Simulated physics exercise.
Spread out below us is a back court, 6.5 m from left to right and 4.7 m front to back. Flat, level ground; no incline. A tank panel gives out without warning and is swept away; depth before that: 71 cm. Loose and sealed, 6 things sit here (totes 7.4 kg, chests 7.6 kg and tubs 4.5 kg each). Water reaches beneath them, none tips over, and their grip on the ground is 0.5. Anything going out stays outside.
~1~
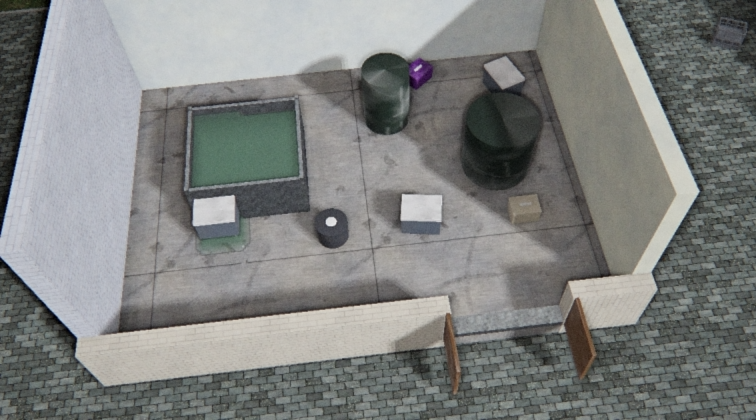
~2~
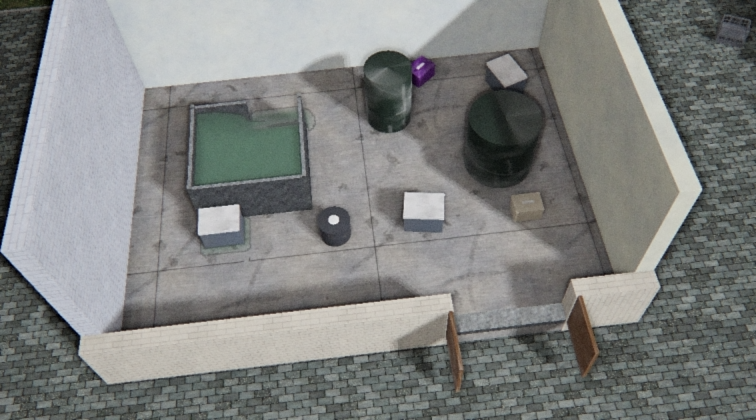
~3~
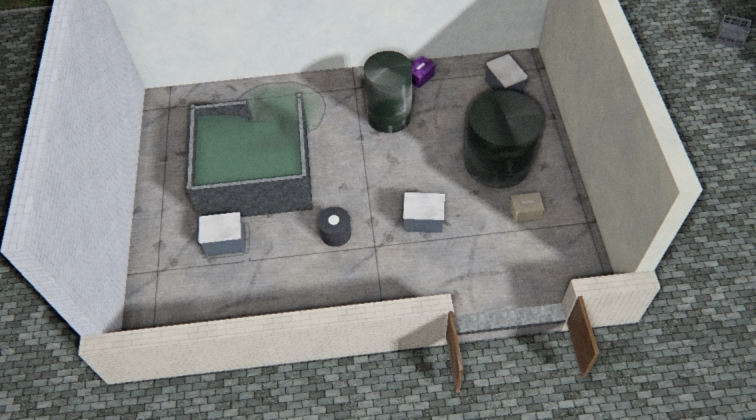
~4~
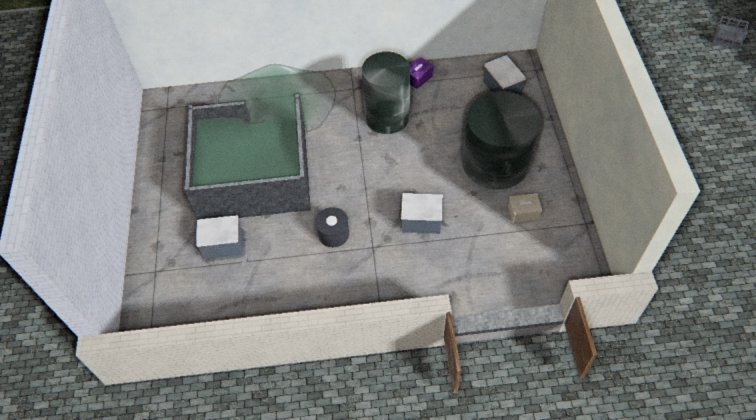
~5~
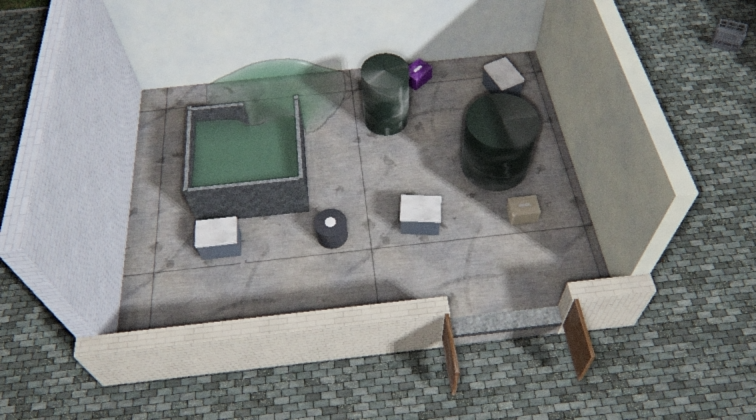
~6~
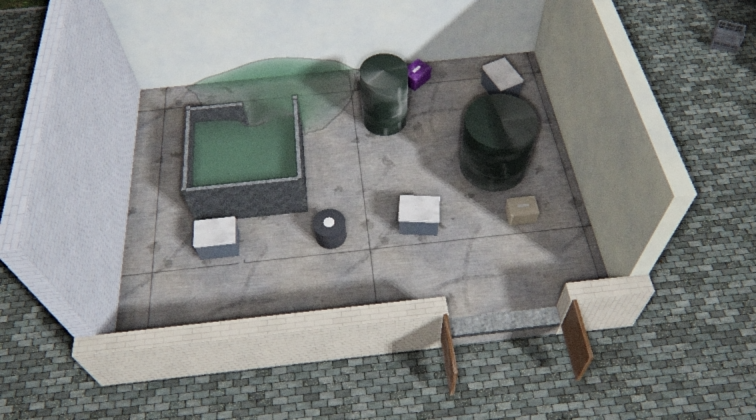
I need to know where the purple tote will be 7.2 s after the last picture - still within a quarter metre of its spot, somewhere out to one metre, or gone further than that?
I think it's going to get taken a long way.
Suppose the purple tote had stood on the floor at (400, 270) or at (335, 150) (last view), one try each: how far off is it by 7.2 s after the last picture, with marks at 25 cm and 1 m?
Taken in turn, it stays almost motionless and then stays almost motionless.
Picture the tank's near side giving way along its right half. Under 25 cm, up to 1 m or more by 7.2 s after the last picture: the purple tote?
After that, the purple tote hardly moves.
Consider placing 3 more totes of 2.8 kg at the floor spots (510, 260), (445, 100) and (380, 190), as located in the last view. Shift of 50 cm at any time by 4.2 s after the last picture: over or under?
In sequence: Stays within; goes beyond; stays within.
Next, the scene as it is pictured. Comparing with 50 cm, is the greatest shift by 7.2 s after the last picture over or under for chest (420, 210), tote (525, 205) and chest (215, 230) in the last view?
First one stayed inside, second one stayed inside, third one stayed inside.
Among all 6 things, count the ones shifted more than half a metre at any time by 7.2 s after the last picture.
Counting them up, I find 2.
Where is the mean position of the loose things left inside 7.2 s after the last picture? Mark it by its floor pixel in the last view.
Roughly at (407, 247).
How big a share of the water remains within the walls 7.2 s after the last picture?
Some 98 per cent remains.
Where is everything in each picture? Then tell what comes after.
The purple tote at (418, 68) rests on the ground; water covers 2.0 m2; 0 of 6 have shifted, in the first frame.
The purple tote at (420, 66) rests on the ground; 2.5 m2 under water; 1 of 6 have shifted, in the second frame.
The purple tote at (421, 67), on the bottom; water covers 3.3 m2; 1 of 6 have shifted, in the third frame.
The purple tote at (419, 67), on the bottom; water covers 4.0 m2; 1 of 6 have shifted, in the fourth frame.
The purple tote at (418, 69), on the bottom; 4.3 m2 under water; 1 of 6 have shifted, in the fifth frame.
The purple tote at (417, 69) rests on the ground; water covers 4.5 m2; 1 of 6 have shifted, in the sixth frame.
Then, 0.9 s after the last picture the purple tote is near (450, 83), 0.6 m from its start, aground; 0 of 6 are out; 0 afloat.
Then, 2.8 s after the last picture the purple tote is near (553, 202), 3.2 m from its start, aground; 0 of 6 are out; 1 afloat.
Then, 4.8 s after the last picture the purple tote is near (570, 285), 4.3 m from its start, afloat; 0 of 6 are out; 2 afloat.
Then, 7.2 s after the last picture the purple tote is near (502, 316), 4.4 m from its start, aground; 0 of 6 are out; 3 afloat.
